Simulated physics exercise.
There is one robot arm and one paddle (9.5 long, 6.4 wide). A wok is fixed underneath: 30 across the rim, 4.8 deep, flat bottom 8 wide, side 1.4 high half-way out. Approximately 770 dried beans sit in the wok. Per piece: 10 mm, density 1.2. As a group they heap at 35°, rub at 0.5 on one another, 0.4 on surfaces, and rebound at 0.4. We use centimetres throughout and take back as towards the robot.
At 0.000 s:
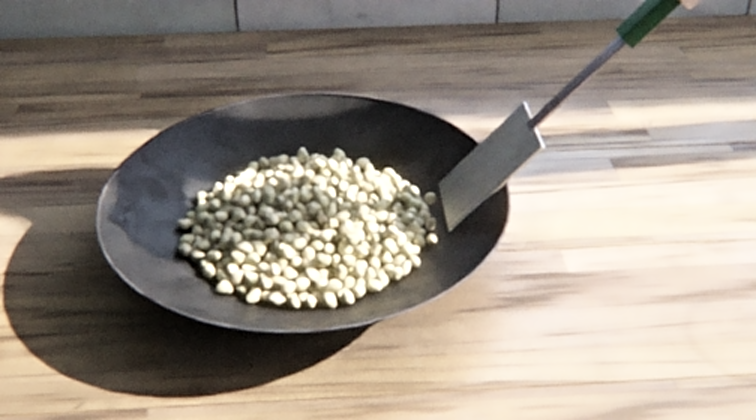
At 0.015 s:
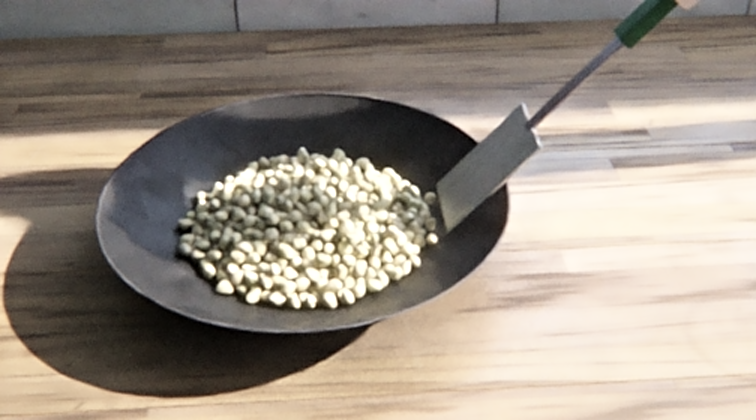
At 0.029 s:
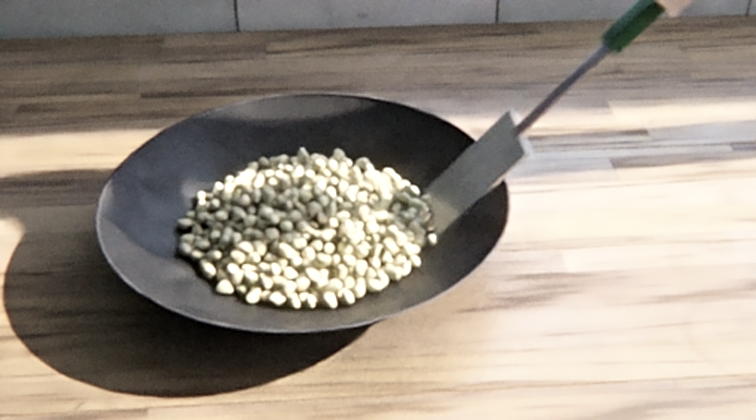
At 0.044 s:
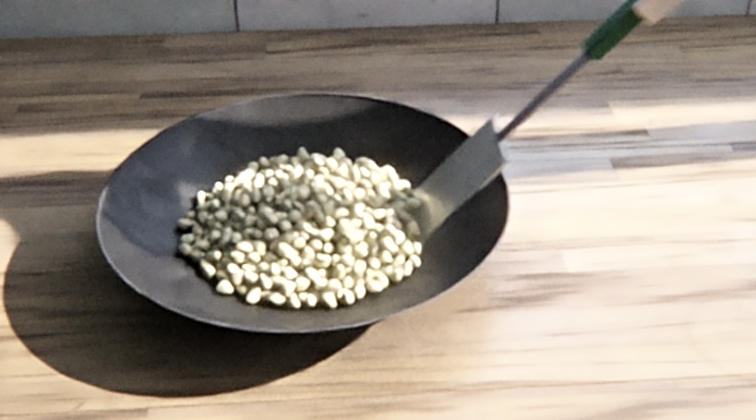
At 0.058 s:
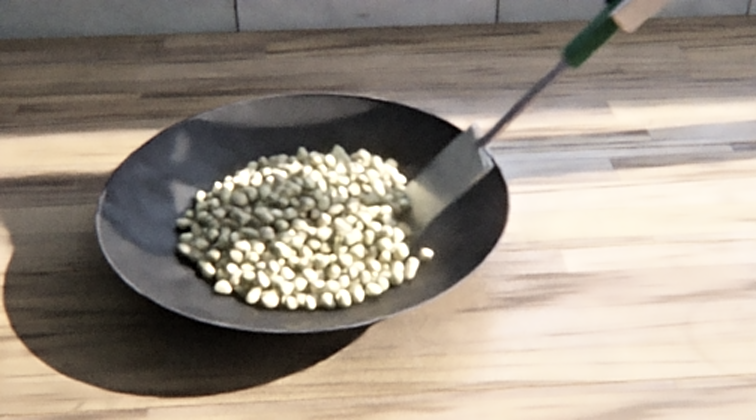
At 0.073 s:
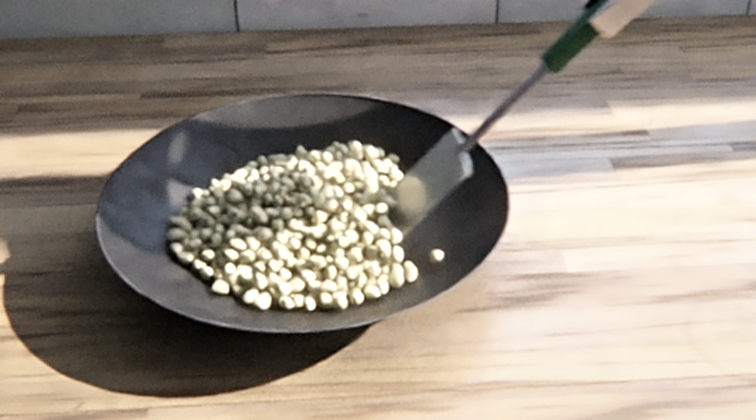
In the video, a green-handled metal paddle rests at the right side of a dark wok of pale dried beans on a wooden surface, then slides a short way left, pushing into the beans and shifting the pile slightly.
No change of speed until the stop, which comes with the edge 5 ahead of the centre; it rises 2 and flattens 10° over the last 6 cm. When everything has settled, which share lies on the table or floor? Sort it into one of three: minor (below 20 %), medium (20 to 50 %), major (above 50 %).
Minor, below 20 %.
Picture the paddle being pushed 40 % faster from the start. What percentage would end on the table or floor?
Estimated result: Some 10 %.
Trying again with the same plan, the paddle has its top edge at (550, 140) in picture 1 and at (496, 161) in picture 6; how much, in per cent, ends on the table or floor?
I'd put it at roughly 0 per cent.
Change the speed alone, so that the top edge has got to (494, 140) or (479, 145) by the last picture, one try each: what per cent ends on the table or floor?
0 % and 0 %.
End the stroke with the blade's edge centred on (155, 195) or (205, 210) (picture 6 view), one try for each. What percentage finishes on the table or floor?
Around 35 per cent for the first try and 15 per cent for the second.
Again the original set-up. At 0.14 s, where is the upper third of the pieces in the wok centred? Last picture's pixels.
Around (252, 201).
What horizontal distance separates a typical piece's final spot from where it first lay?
The value is roughly 5 cm.
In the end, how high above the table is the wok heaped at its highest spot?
Height at rest: Roughly 6.5 cm.
After 0.11 s, sloping 49°, highest piece 6 above the table; 773 in the wok.
After 0.14 s, sloping 45°, highest piece 6 above the table; 773 in the wok.
After 0.36 s, sloping 39°, highest piece 6 above the table; 750 in the wok, 16 on the table or floor, 7 on the blade or in flight.
After 1.41 s, sloping 39°, highest piece 6 above the table; 747 in the wok, 26 on the table or floor.
At rest, 747 in the wok, 26 on the table or floor. That is 3 % on the table or floor.
